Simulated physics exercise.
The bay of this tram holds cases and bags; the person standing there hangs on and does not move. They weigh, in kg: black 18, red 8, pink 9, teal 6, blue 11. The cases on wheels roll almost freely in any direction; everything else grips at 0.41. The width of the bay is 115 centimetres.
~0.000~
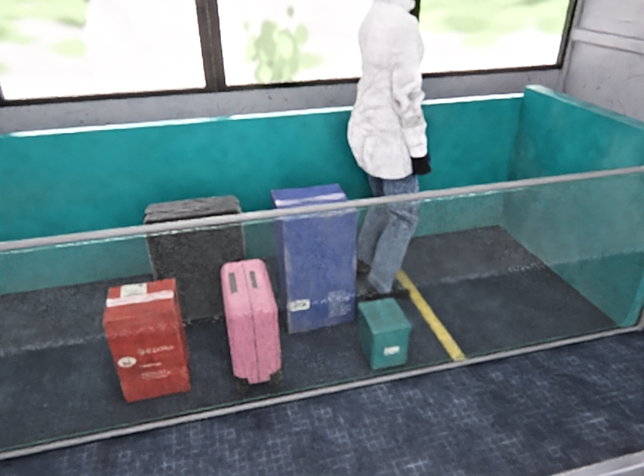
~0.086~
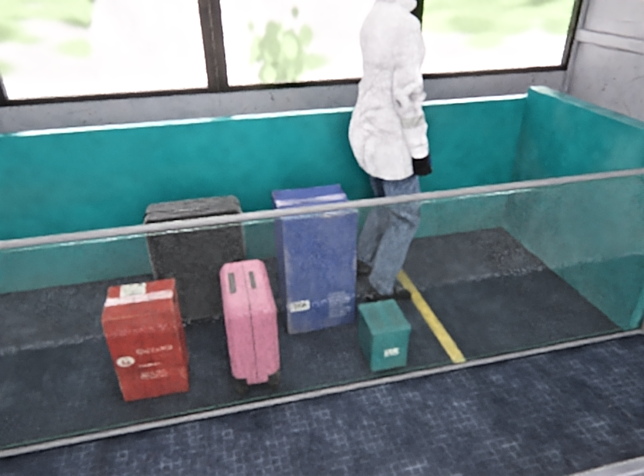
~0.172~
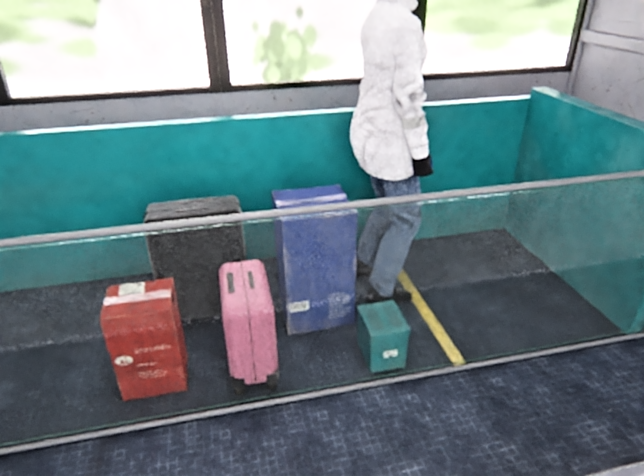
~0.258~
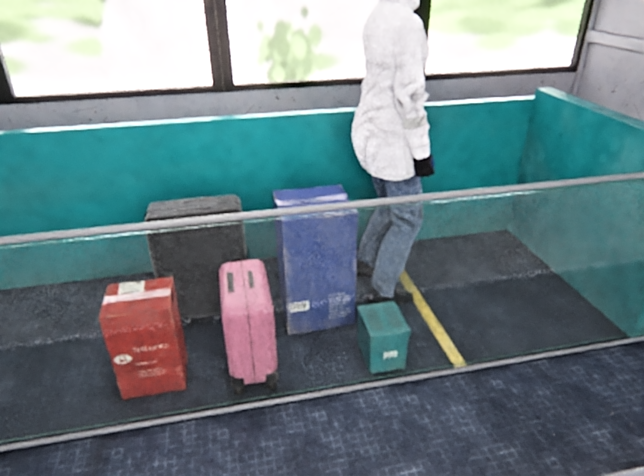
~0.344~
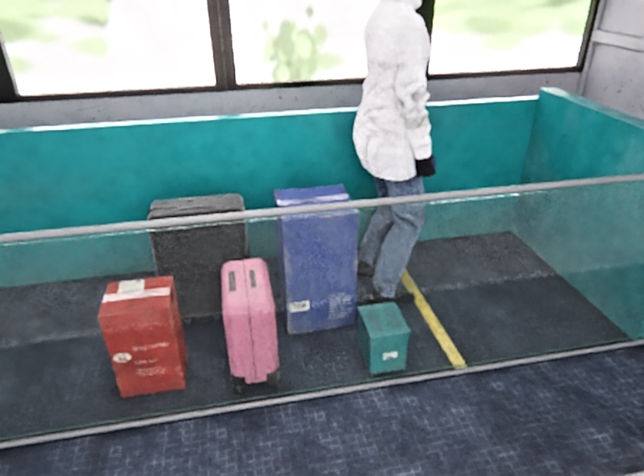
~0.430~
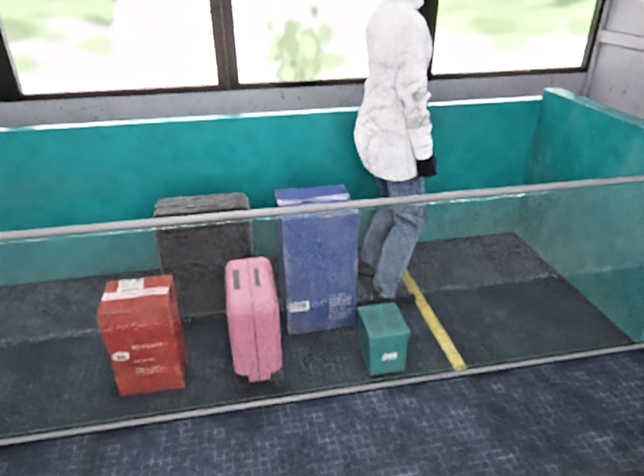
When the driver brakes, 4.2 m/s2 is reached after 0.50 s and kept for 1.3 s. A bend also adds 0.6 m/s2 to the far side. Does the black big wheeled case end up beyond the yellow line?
No.
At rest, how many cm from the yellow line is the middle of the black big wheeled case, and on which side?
Short side, roughly 75 cm.
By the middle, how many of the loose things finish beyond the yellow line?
That comes to 2.
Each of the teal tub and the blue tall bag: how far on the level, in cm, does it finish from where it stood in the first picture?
Lab note: Teal tub at 120, blue tall bag at 15.
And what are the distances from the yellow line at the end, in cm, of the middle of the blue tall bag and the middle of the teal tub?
The blue tall bag ends 40 cm short, and the teal tub ends 80 cm past.
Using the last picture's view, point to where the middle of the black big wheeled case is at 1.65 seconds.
It would be at about (277, 230) then.
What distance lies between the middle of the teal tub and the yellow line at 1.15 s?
Around 0 cm over the mark.
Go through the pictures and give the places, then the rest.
The first frame shows black big wheeled case (201, 264), teal tub (383, 334), pink small wheeled case (251, 325).
The second frame shows black big wheeled case (201, 264), teal tub (383, 335), pink small wheeled case (250, 326).
The third frame shows black big wheeled case (201, 264), teal tub (382, 337), pink small wheeled case (249, 326).
The fourth frame shows black big wheeled case (202, 263), teal tub (382, 338), pink small wheeled case (249, 325).
The fifth frame shows black big wheeled case (204, 262), teal tub (382, 338), pink small wheeled case (250, 324).
The sixth frame shows black big wheeled case (209, 260), teal tub (382, 339), pink small wheeled case (254, 323).
After 0.75 s the black big wheeled case is 86 cm short of the yellow line, tilted 0°, near (256, 251) in the last picture's view; the teal tub 34 cm short of the yellow line, tilted 0°.
After 1.15 s the black big wheeled case is 73 cm short of the yellow line, tilted 0°, near (276, 230) in the last picture's view.
After 1.65 s the black big wheeled case is 73 cm short of the yellow line, tilted 0°, near (277, 230) in the last picture's view.
Final state at 3.0 s, black big wheeled case stops short of the yellow line; red pack stops short of the yellow line; pink small wheeled case crosses the yellow line; teal tub crosses the yellow line; blue tall bag stops short of the yellow line.
